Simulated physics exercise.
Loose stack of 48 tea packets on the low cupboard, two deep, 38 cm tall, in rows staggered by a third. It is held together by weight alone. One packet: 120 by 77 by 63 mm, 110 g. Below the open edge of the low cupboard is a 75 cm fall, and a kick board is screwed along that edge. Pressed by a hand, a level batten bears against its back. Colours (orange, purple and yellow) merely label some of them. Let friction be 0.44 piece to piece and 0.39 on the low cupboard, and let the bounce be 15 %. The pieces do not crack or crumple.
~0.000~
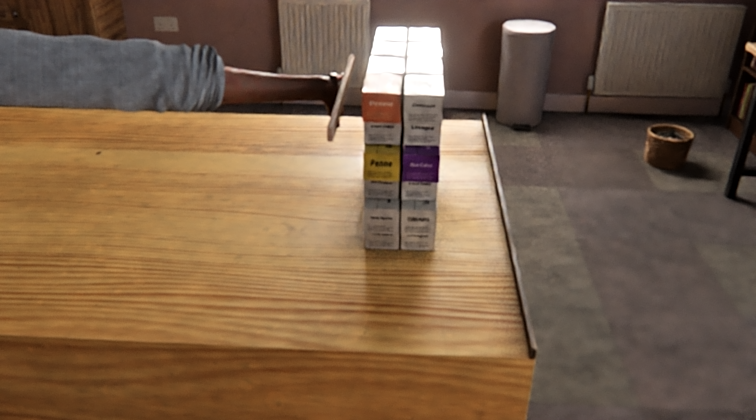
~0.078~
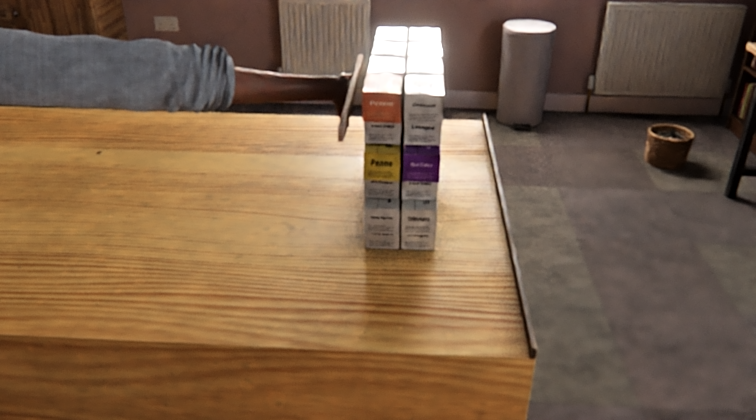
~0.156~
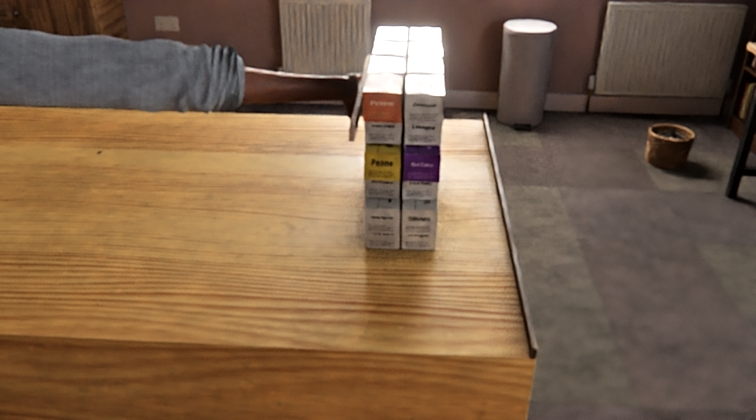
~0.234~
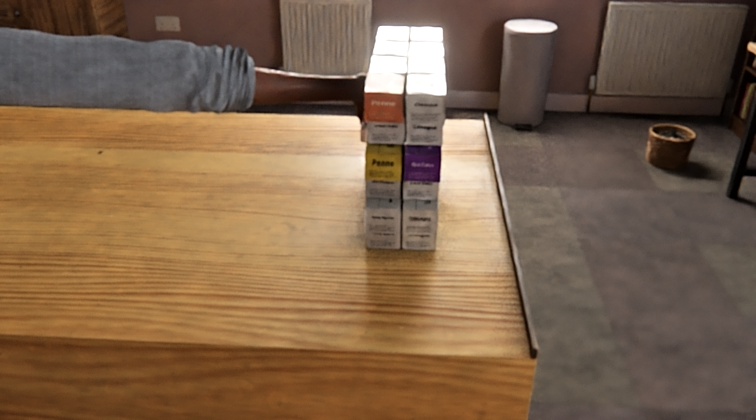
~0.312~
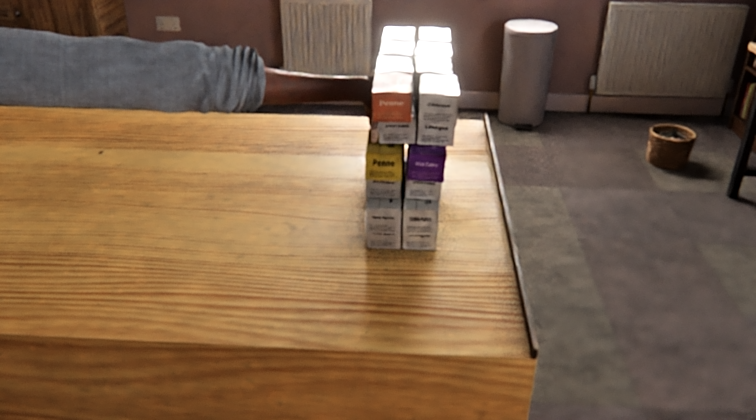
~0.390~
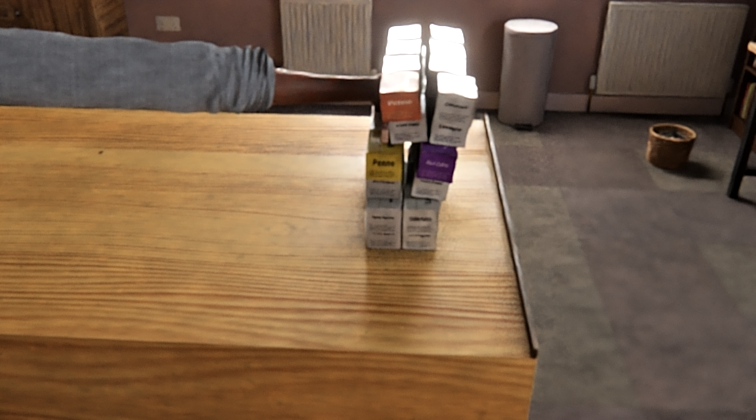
An arm in a blue-grey sleeve reaches from the left over a wooden cupboard top, seen from slightly above in a room with a bin and radiators. Small white packets, some labelled orange, yellow and purple, stand stacked near the right edge. The hand moves a flat batten rightward against the stack, shifting the upper packets right until several lean, while the yellow one barely moves and the camera stays still.
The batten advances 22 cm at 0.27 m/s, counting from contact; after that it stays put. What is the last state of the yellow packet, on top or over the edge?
It does not go down.
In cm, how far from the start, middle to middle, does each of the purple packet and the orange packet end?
Estimate: Purple near 106 cm, orange near 42 cm.
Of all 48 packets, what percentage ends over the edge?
My estimate is roughly 35 per cent.
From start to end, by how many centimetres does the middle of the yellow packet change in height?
It finishes some 0 cm lower than at the start.
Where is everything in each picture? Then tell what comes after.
In the first picture (places mark the middle of the side facing us), batten (330, 135) 59 mm from the stack; yellow packet (381, 167); purple packet (421, 169); orange packet (381, 108); nothing disturbed.
Batten (341, 135) 38 mm from the stack; yellow packet (381, 167), in the second picture.
Batten (352, 135) 17 mm from the stack; yellow packet (382, 167), in the third picture.
Batten (363, 136) 4 mm in; yellow packet (383, 167), in the fourth picture.
Batten (374, 136) 25 mm in; yellow packet (383, 167); orange packet (392, 107) shifted 16 mm; 24 disturbed, none over the edge, in the fifth picture.
Batten (385, 136) 46 mm in; yellow packet (383, 167); orange packet (400, 107) leaning 6°; purple packet (437, 168) leaning 7°; steepest lean 8°, the packet at (448, 64); 30 disturbed, none over the edge, in the sixth picture.
After 0.70 s, none of the 48 packets over the edge, 29 disturbed; yellow packet unmoved; purple packet leaning 40°, 28 mm lower.
After 1.10 s, 13 of the 48 packets over the edge; yellow packet unmoved; purple packet upside down.
By the end (2.1 s), 17 of the 48 packets over the edge; yellow packet unmoved; purple packet upside down; orange packet 32 cm lower. As the last picture would show them, middles, yellow packet near (385, 155).
